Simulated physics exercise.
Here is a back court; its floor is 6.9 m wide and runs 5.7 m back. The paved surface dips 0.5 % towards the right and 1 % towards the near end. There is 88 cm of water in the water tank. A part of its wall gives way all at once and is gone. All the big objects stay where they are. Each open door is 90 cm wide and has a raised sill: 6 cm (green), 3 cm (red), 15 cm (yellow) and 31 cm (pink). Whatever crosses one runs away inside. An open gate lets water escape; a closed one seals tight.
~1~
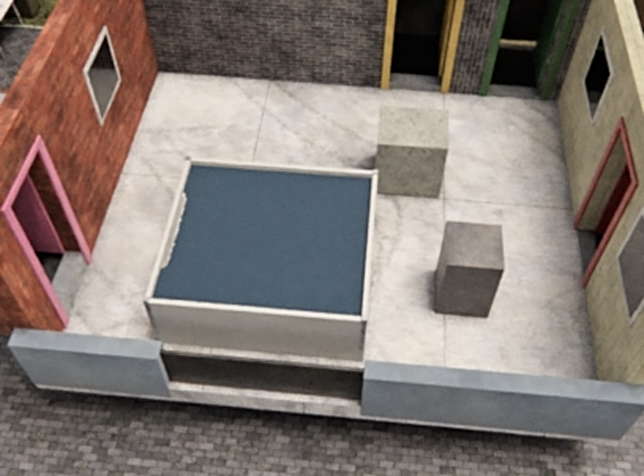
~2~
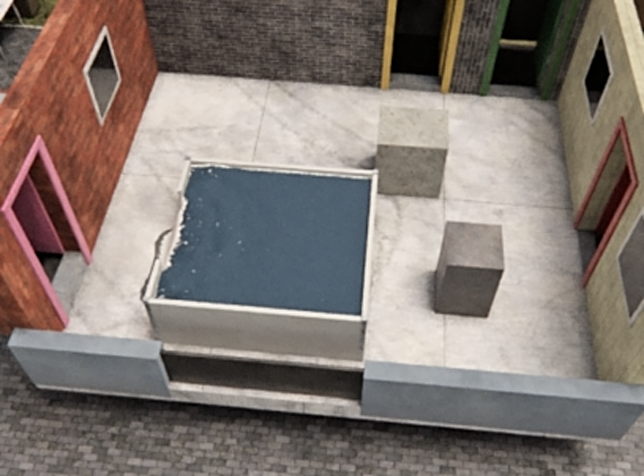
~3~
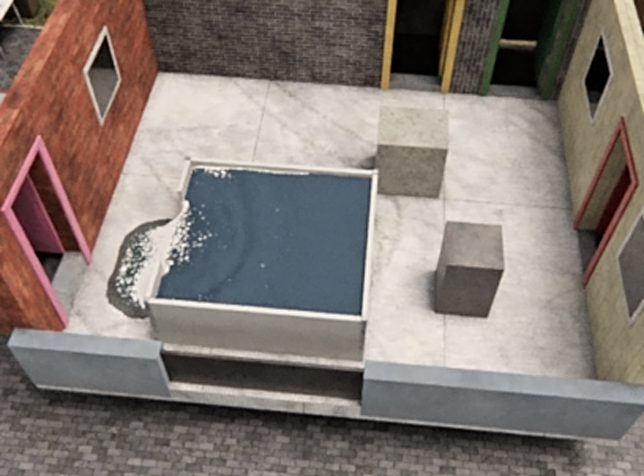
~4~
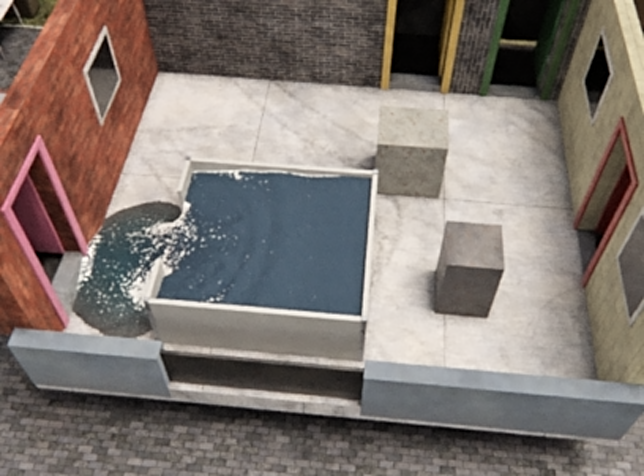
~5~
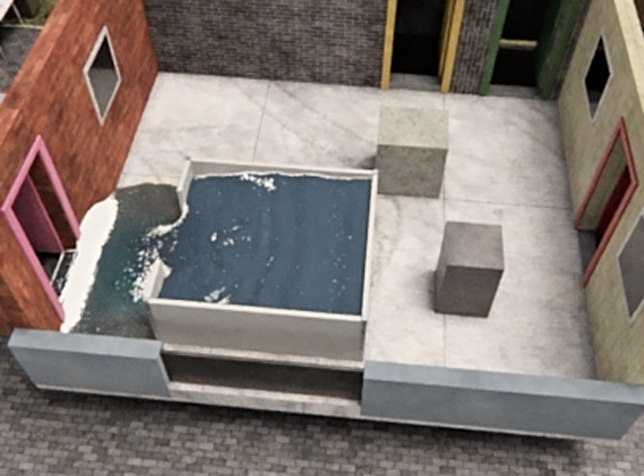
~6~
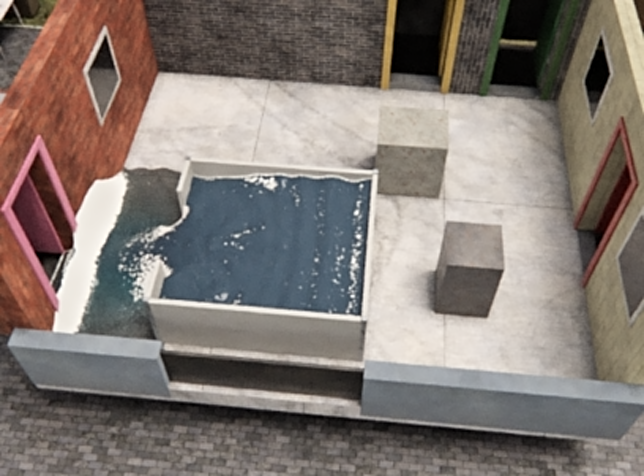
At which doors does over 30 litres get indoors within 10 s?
Door by door: At the green door it goes over the limit; at the red door it exceeds the limit; at the yellow door it does not reach the limit; at the pink door it exceeds the limit.
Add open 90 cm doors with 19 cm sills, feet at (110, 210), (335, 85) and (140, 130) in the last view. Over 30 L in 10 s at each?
In that order: Over, below, under.
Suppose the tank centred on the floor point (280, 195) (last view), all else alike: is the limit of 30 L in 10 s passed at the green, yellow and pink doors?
Then: Green over, yellow under, pink under.
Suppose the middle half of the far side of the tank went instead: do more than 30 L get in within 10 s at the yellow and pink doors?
Against that limit: Yellow above, pink not over.
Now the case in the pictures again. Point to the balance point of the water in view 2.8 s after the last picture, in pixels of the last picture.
At about (250, 247).
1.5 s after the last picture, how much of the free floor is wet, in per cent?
About 35 per cent.
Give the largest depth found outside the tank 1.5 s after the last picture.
Up to some 59 cm.
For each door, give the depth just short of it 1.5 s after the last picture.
Depths in cm: Green 0, red 0, yellow 0, pink 53.
Then, 0.7 s after the last picture water covers 20 % of the floor and is deepest (70 cm) near (55, 359); green door not reached, red door not reached, yellow door not reached, pink door 56 cm at the sill, 87 L in.
Then, 1.5 s after the last picture water covers 35 % of the floor and is deepest (59 cm) near (59, 347); green door not reached, red door not reached, yellow door not reached, pink door 53 cm at the sill, 206 L in.
Then, 2.8 s after the last picture water covers 60 % of the floor and is deepest (42 cm) near (59, 347); green door not reached, red door not reached, yellow door 6 cm at the sill, 0 L in, pink door 36 cm at the sill, 295 L in.
Then, 5.3 s after the last picture water covers 90 % of the floor and is deepest (30 cm) near (55, 359); green door 10 cm at the sill, 3 L in, red door 7 cm at the sill, 12 L in, yellow door 7 cm at the sill, 0 L in, pink door 26 cm at the sill, 320 L in.
Then, 9.3 s after the last picture water covers 100 % of the floor and is deepest (24 cm) near (584, 410); green door 15 cm at the sill, 205 L in, red door 16 cm at the sill, 204 L in, yellow door 8 cm at the sill, 0 L in, pink door 16 cm at the sill, 321 L in.
